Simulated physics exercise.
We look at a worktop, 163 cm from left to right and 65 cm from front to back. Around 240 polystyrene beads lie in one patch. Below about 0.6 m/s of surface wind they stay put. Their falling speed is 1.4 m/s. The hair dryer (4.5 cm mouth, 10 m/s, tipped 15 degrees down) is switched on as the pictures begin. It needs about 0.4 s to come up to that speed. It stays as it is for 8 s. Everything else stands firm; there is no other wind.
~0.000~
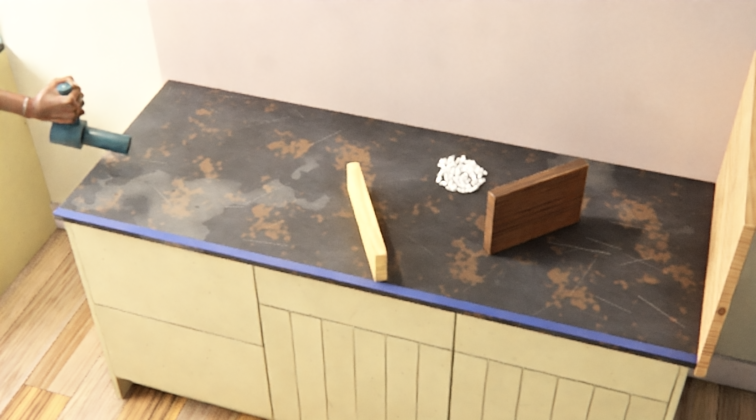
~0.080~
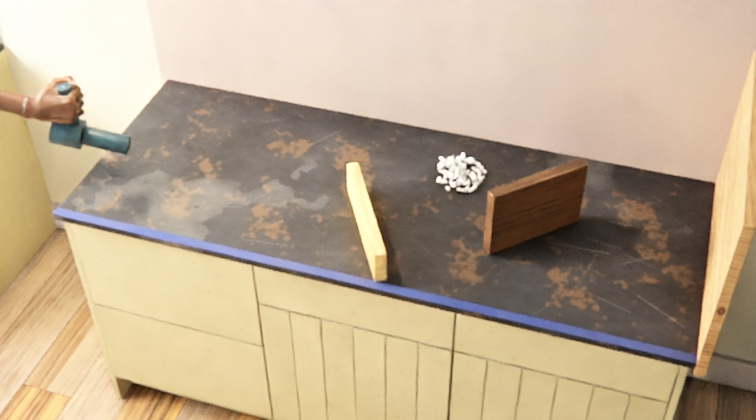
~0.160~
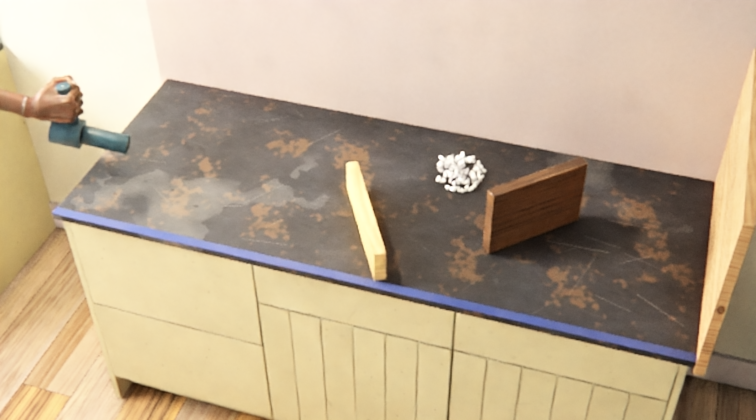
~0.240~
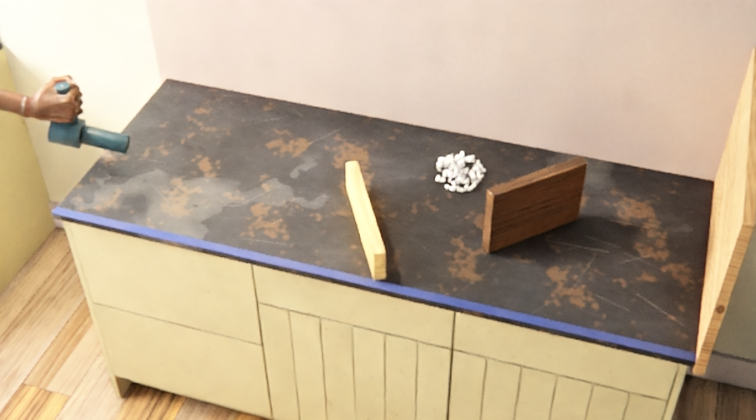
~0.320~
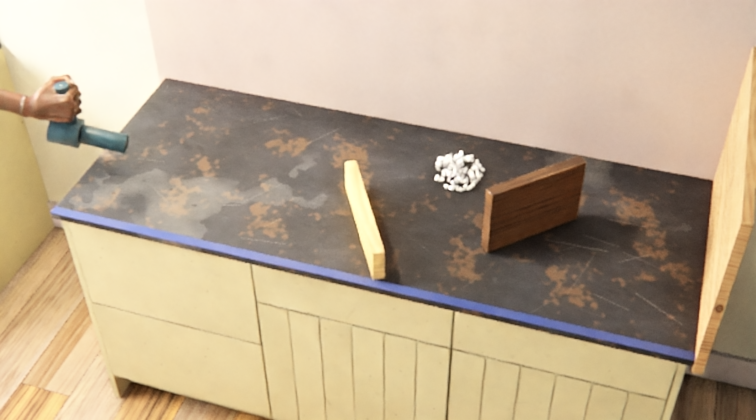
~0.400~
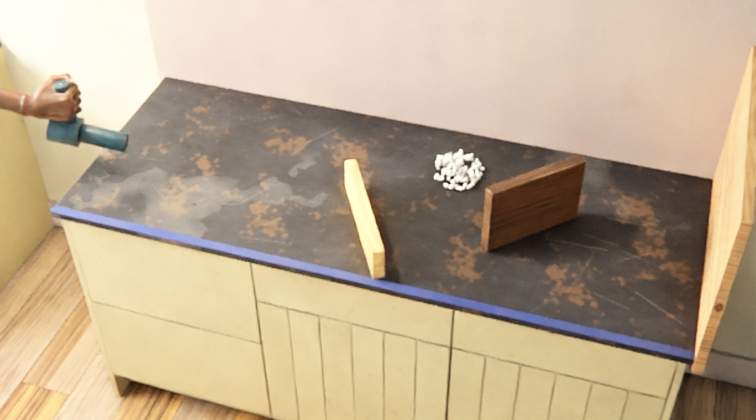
On a dark, rust-patched worktop with a blue front edge, a hand at the left held a hair dryer pointed toward two upright boards and a small patch of white beads, and nothing visibly stirred.
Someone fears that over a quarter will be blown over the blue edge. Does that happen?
Answer: Yes.
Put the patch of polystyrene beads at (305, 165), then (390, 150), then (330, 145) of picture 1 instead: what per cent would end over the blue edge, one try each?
In that order: 70 %, 90 %, 90 %.
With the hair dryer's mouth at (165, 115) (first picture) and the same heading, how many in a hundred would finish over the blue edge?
It would be near 100 %.
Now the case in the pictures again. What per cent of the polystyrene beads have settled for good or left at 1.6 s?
Near 10 %.
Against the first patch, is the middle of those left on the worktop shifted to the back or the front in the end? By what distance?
Towards the front, some 10 cm.
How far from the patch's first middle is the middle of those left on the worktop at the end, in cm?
Roughly 55 cm.
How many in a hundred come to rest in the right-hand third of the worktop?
Some 40 per cent.
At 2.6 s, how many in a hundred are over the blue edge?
Some 30 per cent.
After 1.6 s the count stands so, 0 % are over the blue edge; the middle of those still in play is near (672, 242).
After 2.6 s the count stands so, 33 % are over the blue edge; the middle of those still in play is near (660, 238).
After 4.4 s the count stands so, 52 % are over the blue edge; the middle of those still in play is near (654, 236).
After 8.0 s, at the end, 60 % are over the blue edge; the middle of those still in play is near (656, 236).
